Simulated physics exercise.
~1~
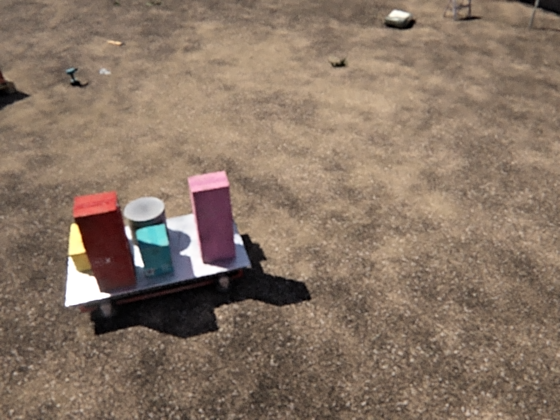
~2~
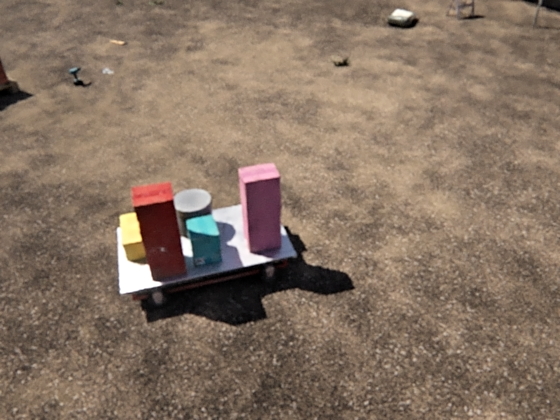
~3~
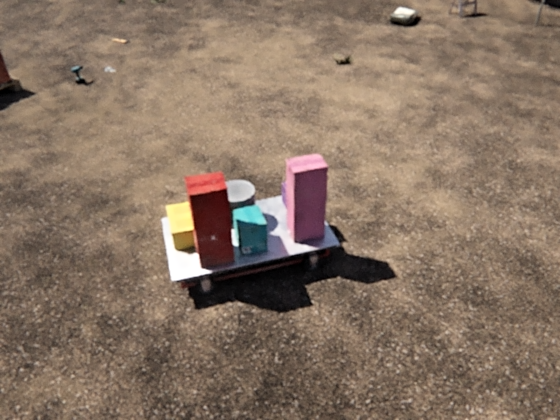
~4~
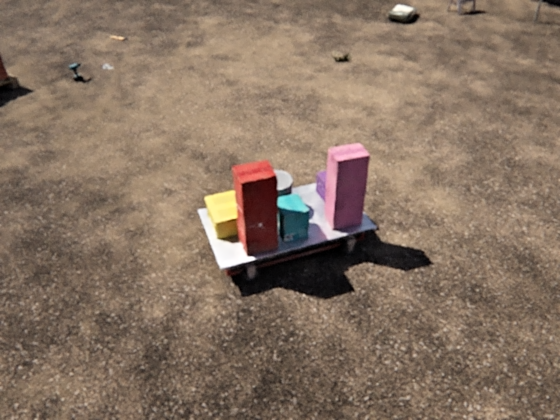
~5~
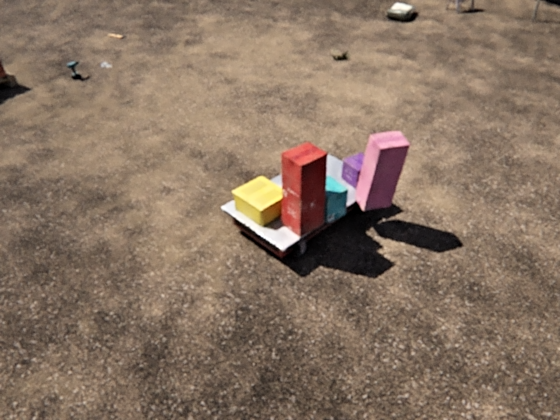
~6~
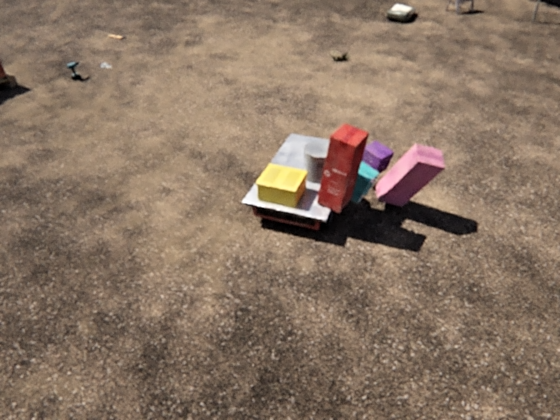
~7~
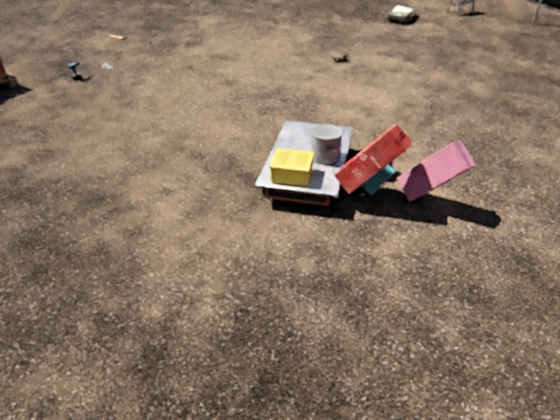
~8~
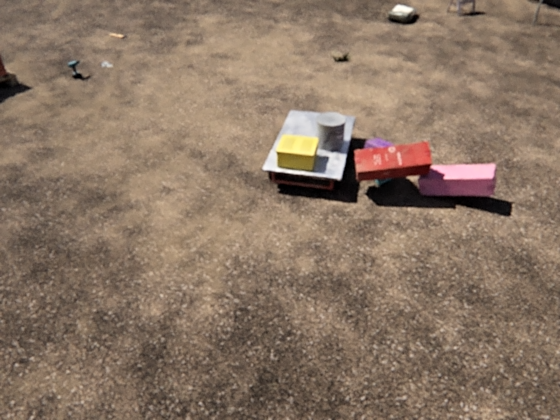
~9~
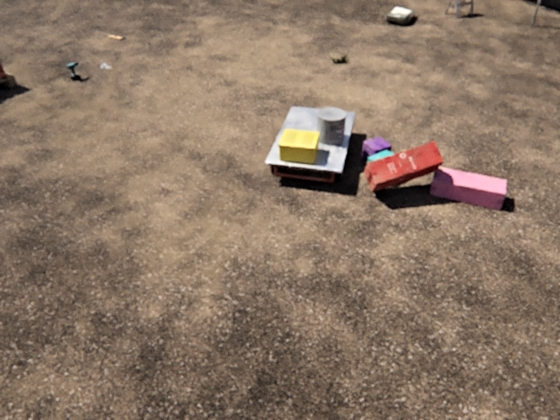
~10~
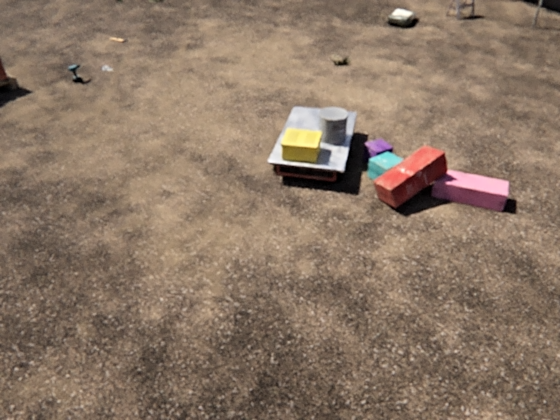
A cart carrying blocks rolls right and turns, spilling four while a yellow one stays aboard.
